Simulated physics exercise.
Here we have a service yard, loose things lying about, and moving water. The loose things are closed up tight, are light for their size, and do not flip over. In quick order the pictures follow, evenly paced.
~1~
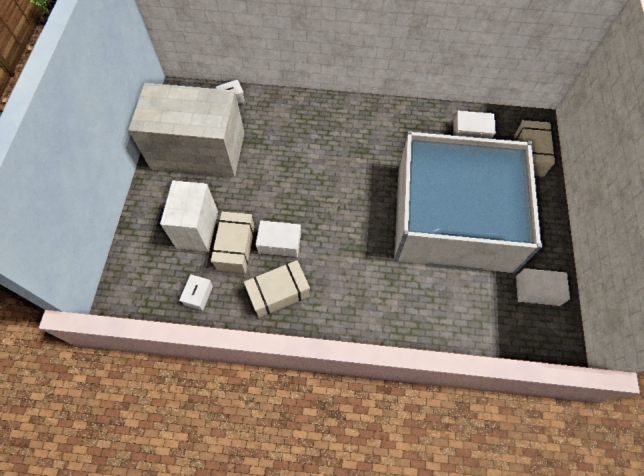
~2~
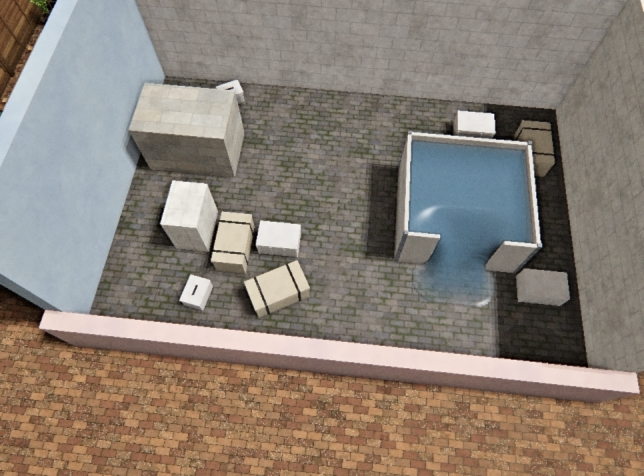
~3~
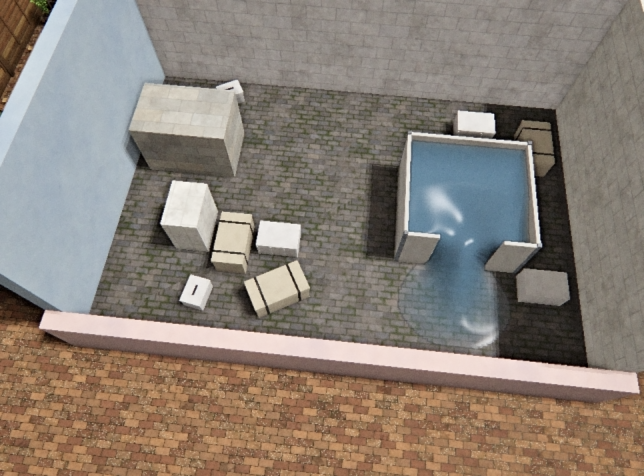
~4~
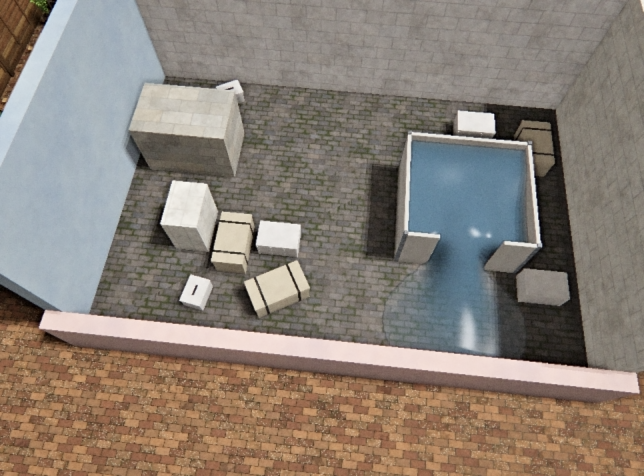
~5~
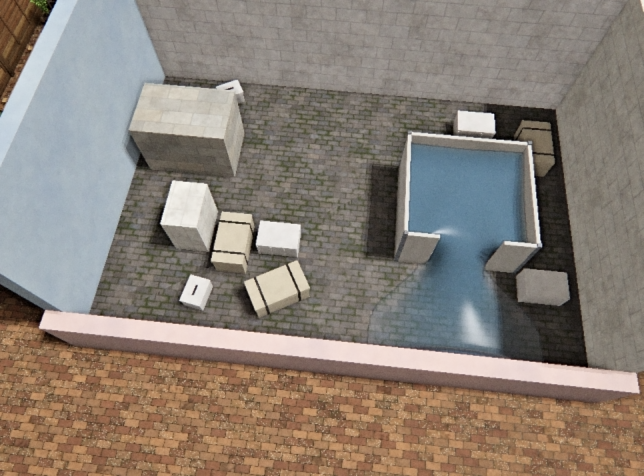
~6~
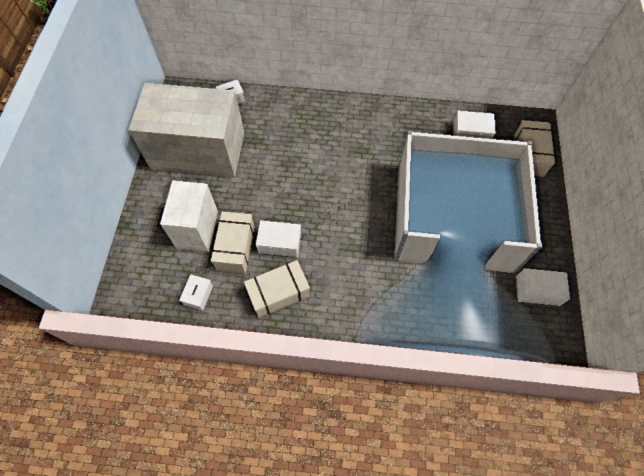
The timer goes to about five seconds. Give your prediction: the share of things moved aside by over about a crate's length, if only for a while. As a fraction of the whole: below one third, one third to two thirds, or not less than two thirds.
Two thirds upward.
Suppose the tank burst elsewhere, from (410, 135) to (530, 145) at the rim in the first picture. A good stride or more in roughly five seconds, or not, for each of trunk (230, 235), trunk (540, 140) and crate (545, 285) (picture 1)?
Lab note - in sequence: Travelled far enough; travelled far enough; travelled far enough.
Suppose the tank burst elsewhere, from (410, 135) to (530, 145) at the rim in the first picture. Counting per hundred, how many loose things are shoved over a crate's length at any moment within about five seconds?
I'd say around 60 per cent.
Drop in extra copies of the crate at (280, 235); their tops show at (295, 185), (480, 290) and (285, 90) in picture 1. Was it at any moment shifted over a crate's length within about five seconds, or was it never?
Outcome per entry: Knocked aside / knocked aside / stays where it is.
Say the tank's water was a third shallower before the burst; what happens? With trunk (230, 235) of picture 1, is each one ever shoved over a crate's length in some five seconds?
Answer: It came up short.
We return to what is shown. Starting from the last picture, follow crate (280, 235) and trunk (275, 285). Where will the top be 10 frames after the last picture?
Roughly (269, 201) and (262, 247).
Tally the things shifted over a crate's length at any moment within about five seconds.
Result - 6.
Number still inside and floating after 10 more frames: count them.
My tally gives 1.
A moment on, 0 of 8 are well off their spots; 0 afloat.
Next, 2 of 8 are well off their spots; 1 afloat.
Later, 5 of 8 are well off their spots; 2 afloat.
In the end, 6 of 8 are well off their spots, and 6 have been at some point; 2 afloat.
